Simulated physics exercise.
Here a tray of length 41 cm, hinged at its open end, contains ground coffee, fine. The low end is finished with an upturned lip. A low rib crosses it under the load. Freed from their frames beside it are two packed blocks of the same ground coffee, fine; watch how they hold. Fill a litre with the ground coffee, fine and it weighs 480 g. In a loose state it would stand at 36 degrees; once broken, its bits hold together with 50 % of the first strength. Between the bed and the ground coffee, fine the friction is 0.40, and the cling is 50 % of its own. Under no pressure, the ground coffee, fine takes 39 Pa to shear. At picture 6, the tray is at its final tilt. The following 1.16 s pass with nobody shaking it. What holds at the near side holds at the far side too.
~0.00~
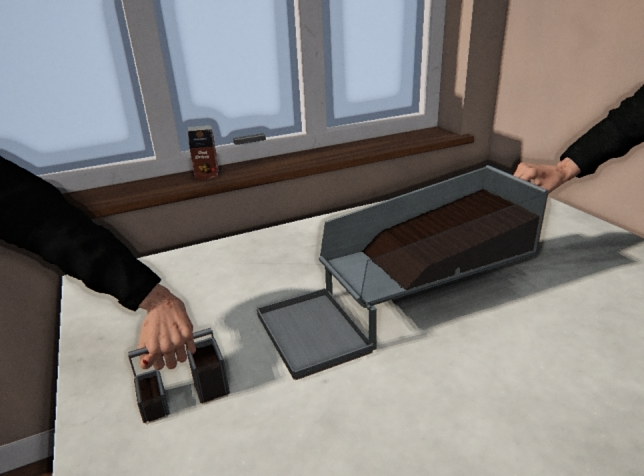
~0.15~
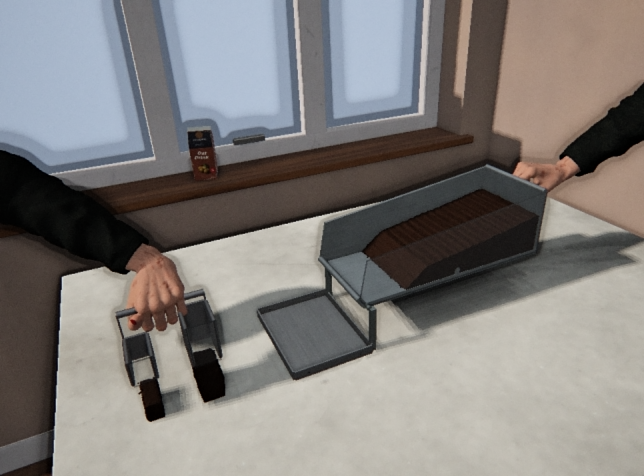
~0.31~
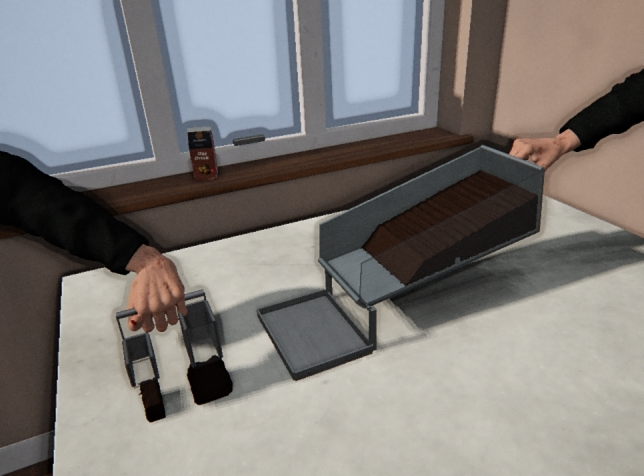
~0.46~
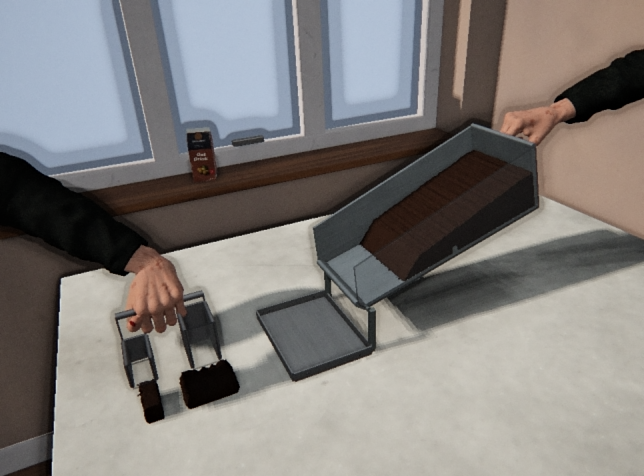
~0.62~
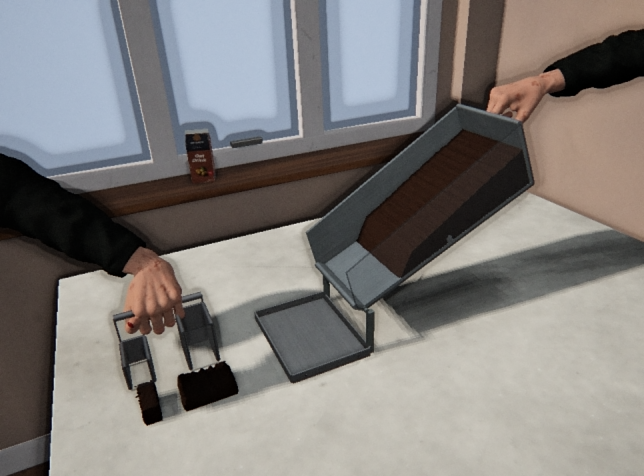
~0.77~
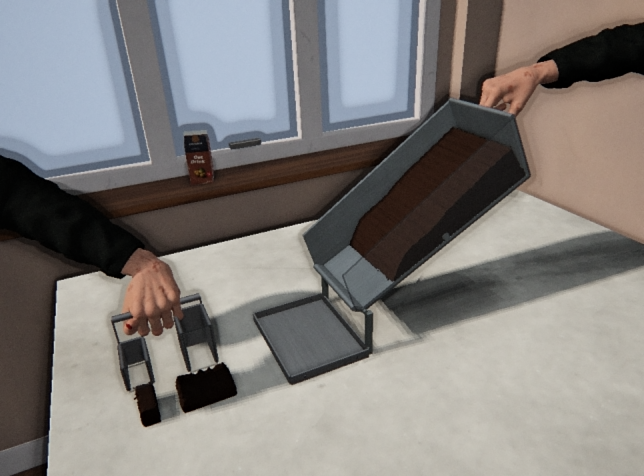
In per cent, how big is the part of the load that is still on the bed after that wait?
100 %.
After 0.89 s, the tilt is 27 degrees and 100 % is on the bed.
After 1.03 s, the tilt is 27 degrees and 100 % is on the bed.
After 1.17 s, the tilt is 27 degrees and 100 % is on the bed.
After 1.31 s, the tilt is 27 degrees and 100 % is on the bed.
After 1.89 s, the tilt is 27 degrees and 100 % is on the bed.
